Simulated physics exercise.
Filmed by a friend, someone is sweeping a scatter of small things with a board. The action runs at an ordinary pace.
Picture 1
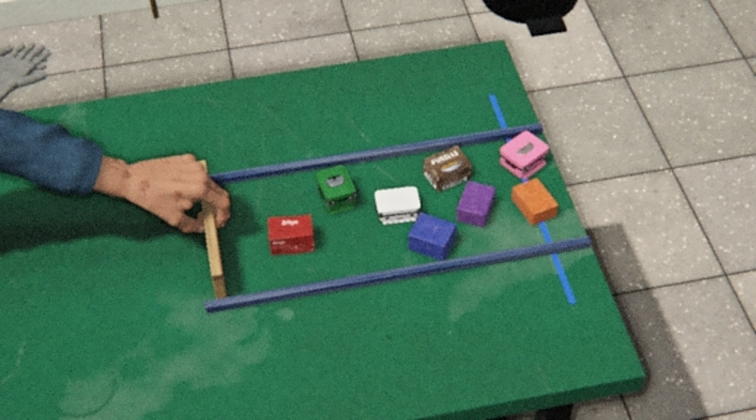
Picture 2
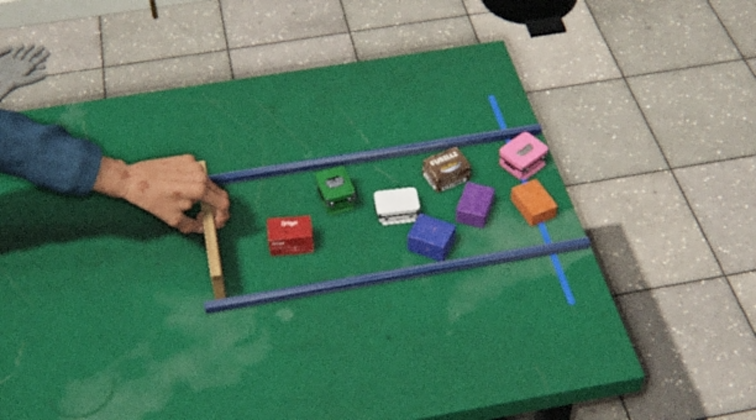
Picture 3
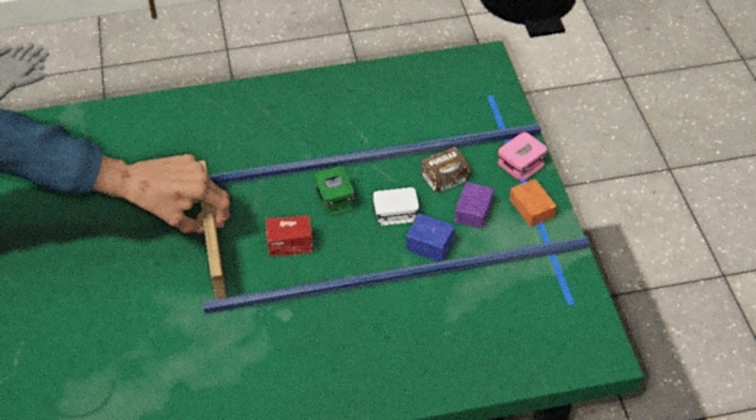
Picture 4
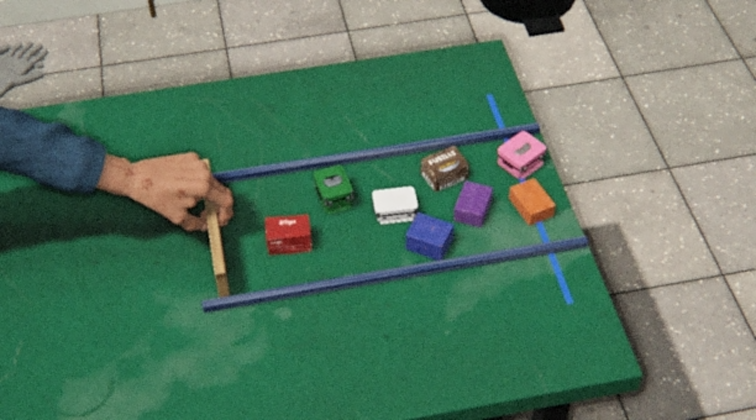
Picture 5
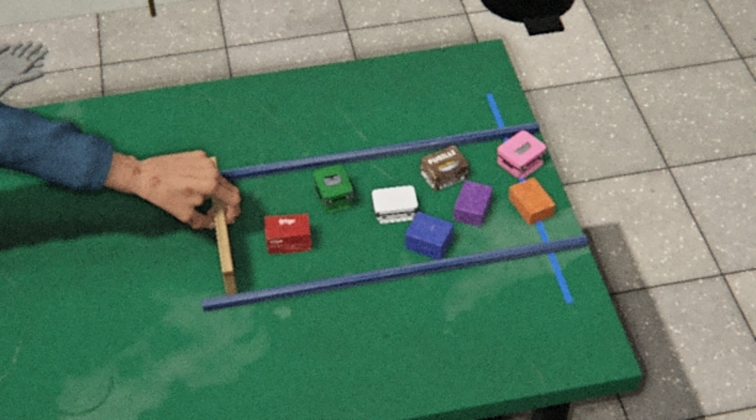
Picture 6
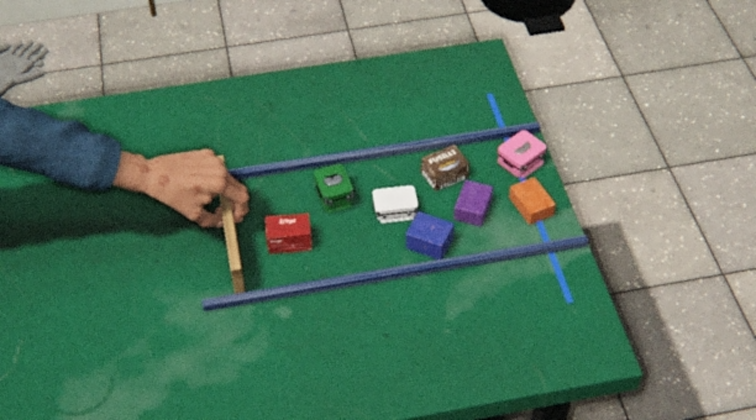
A hand slides a wooden board slightly right between two rails toward scattered colourful small boxes and blocks on a green table.
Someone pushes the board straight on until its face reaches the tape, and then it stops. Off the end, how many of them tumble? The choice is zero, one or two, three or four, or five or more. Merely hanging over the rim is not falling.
I predict the count lost over the end will be five or higher.
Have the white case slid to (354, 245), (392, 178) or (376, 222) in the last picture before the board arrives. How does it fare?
Taking the spots in order, it holds firm, plunges, and plunges.
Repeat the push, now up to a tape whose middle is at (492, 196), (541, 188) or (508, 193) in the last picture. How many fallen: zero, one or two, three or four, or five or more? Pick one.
Taking the tapes one after another, the count is either one or two, then at least five, then either one or two.
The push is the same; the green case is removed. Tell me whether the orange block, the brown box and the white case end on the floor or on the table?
Result: Orange block comes off, brown box stays, white case stays.
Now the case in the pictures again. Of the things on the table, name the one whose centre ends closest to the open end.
It's the red box that ends nearest.
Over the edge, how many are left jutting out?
The figure is 1.
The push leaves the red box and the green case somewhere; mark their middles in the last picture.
Taking them in turn, first comes (557, 192), then (533, 158).
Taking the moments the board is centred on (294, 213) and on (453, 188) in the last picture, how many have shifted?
That gives 1 for the first and 8 for the second.
Soon after, none off yet; pink case at rest near (521, 155); orange block at rest near (532, 201); purple block at rest near (474, 203).
Then, none off yet; pink case at rest near (525, 156); orange block at rest near (536, 200); purple block moved about its own width near (498, 204).
By the end, the number that fall off is five or more; fallen, white case, brown box, purple block, orange block and pink case.
